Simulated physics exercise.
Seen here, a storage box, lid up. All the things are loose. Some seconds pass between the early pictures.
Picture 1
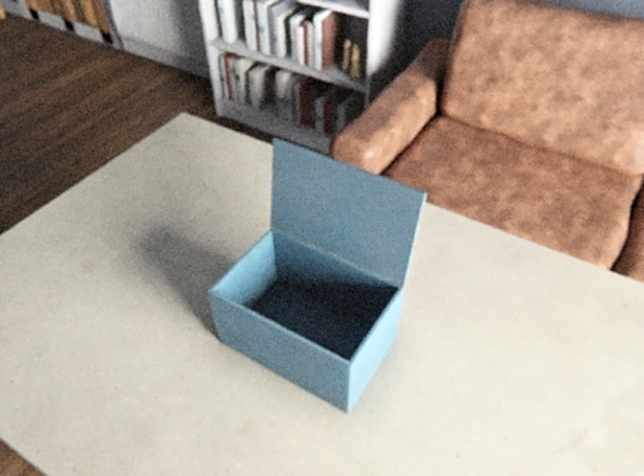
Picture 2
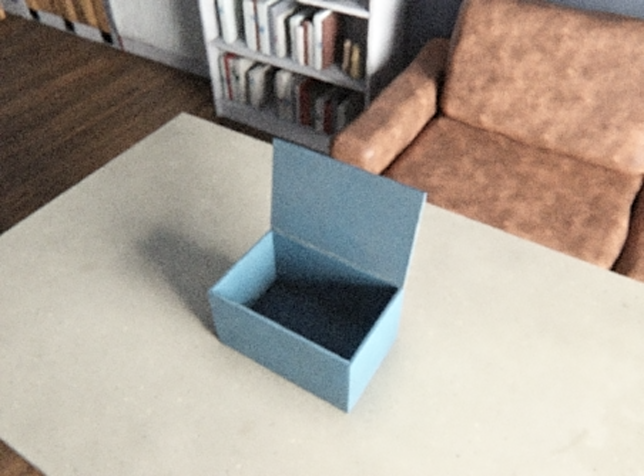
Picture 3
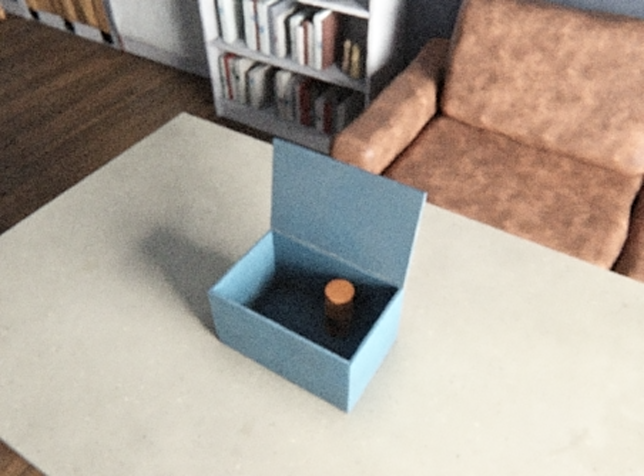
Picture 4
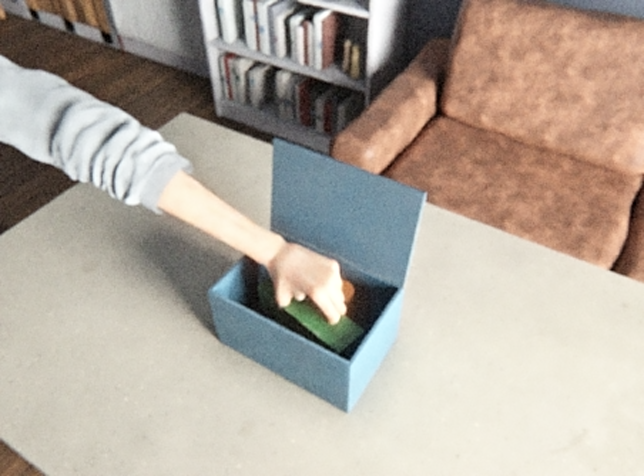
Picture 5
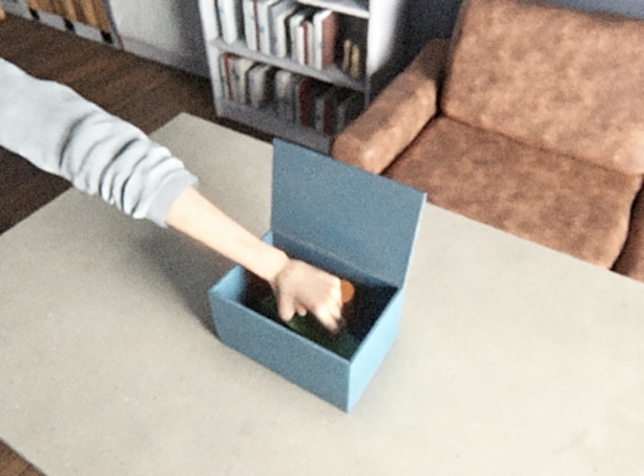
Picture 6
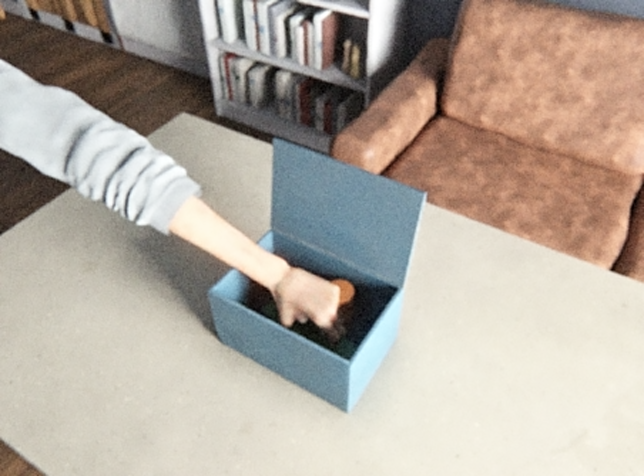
Open blue storage box sitting empty on a table, then holding an orange shaker as a hand lowers a green carton inside.
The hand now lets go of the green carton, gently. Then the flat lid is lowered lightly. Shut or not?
It sits on the rim.
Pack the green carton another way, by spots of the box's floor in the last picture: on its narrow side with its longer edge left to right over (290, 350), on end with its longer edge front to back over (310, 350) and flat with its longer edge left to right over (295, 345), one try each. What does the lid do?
First, it sits on the rim; second, it will not close; third, it shuts flat.
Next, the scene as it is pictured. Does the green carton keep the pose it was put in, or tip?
It keeps its pose.
Then, 1.20 s later than the last frame, lid starting down.
Then, 1.60 s later than the last frame, lid 57° above the rim.
Then, 1.80 s later than the last frame, lid 38° above the rim.
Then, 2.10 s later than the last frame, lid 5° above the rim.
When it is over, lid shut; both as before. End places, in pixels of the last picture, green carton near (312, 339).
